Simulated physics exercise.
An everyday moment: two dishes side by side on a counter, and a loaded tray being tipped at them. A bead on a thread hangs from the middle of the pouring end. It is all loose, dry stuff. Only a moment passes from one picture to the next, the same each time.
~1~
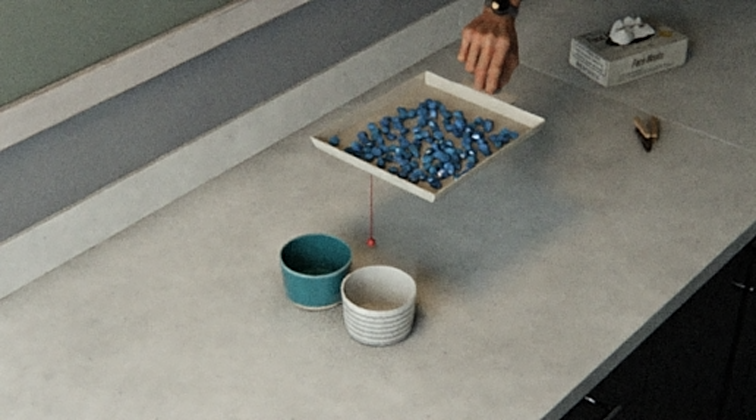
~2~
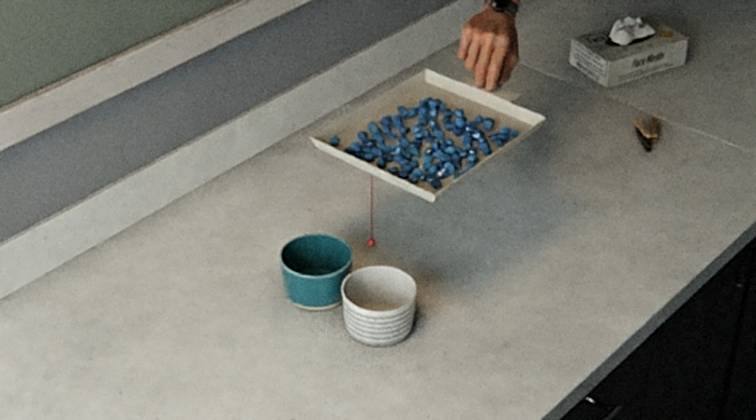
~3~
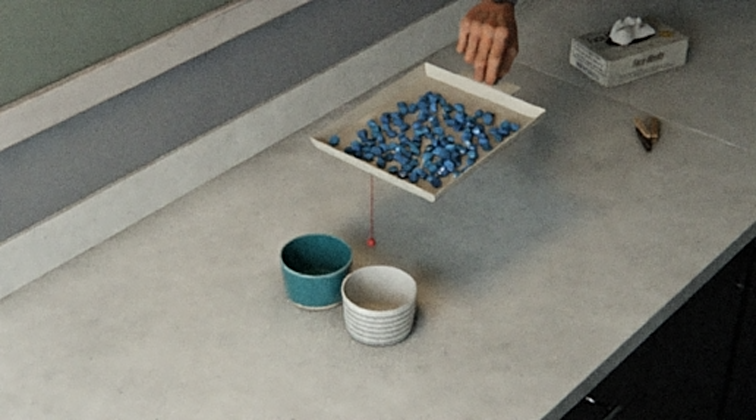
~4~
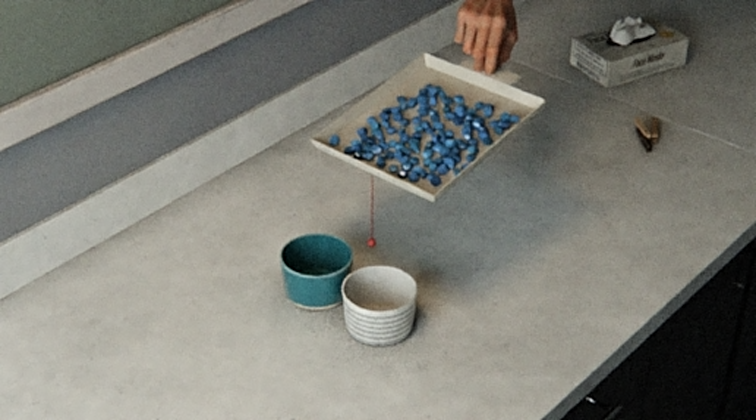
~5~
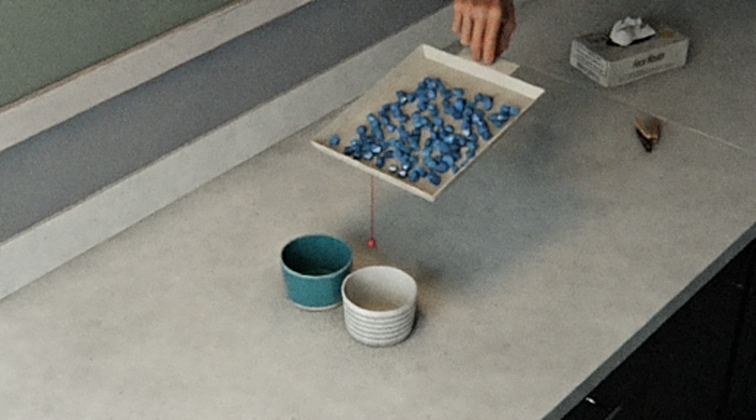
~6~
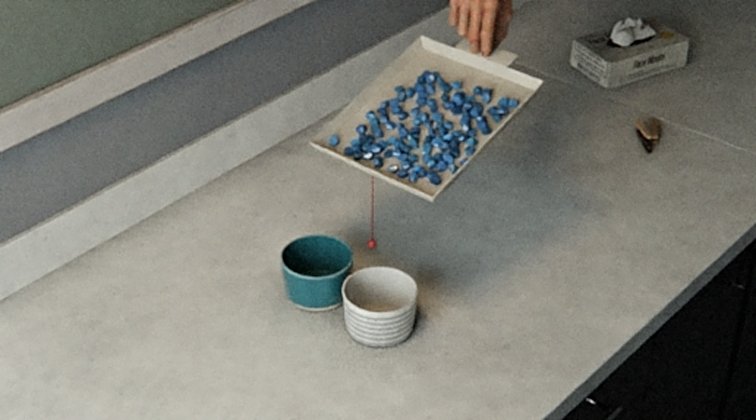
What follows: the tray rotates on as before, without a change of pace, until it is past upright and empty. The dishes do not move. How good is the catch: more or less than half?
They take the larger part between them.
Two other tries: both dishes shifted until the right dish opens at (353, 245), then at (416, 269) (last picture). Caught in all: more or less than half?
In turn: Less than half; under half.
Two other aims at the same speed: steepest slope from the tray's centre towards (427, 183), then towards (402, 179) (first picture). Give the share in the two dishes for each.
First some 30, then 60 per cent.
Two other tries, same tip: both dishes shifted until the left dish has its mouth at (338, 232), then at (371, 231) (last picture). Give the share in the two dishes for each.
Near 10 % and 0 %.
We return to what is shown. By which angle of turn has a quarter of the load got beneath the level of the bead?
At some 80 degrees.
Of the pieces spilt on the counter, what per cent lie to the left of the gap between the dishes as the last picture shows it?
Close to 50 per cent.
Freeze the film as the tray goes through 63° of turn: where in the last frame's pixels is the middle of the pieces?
Roughly at (370, 162).
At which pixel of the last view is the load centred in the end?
At about (334, 296).
Soon, tray tipped steeply; most on the tray; a stray few in the left dish; a small part in the air.
A while on, tray tipped past a quarter turn; about a third in the right dish; about half in the left dish; a small part outside both; a small part in the air.
Towards the end, tray tipped past a quarter turn; about a third in the right dish; about half in the left dish; a small part outside both.
Finally, tray tipped past a quarter turn; about a third in the right dish; about half in the left dish; a small part outside both.
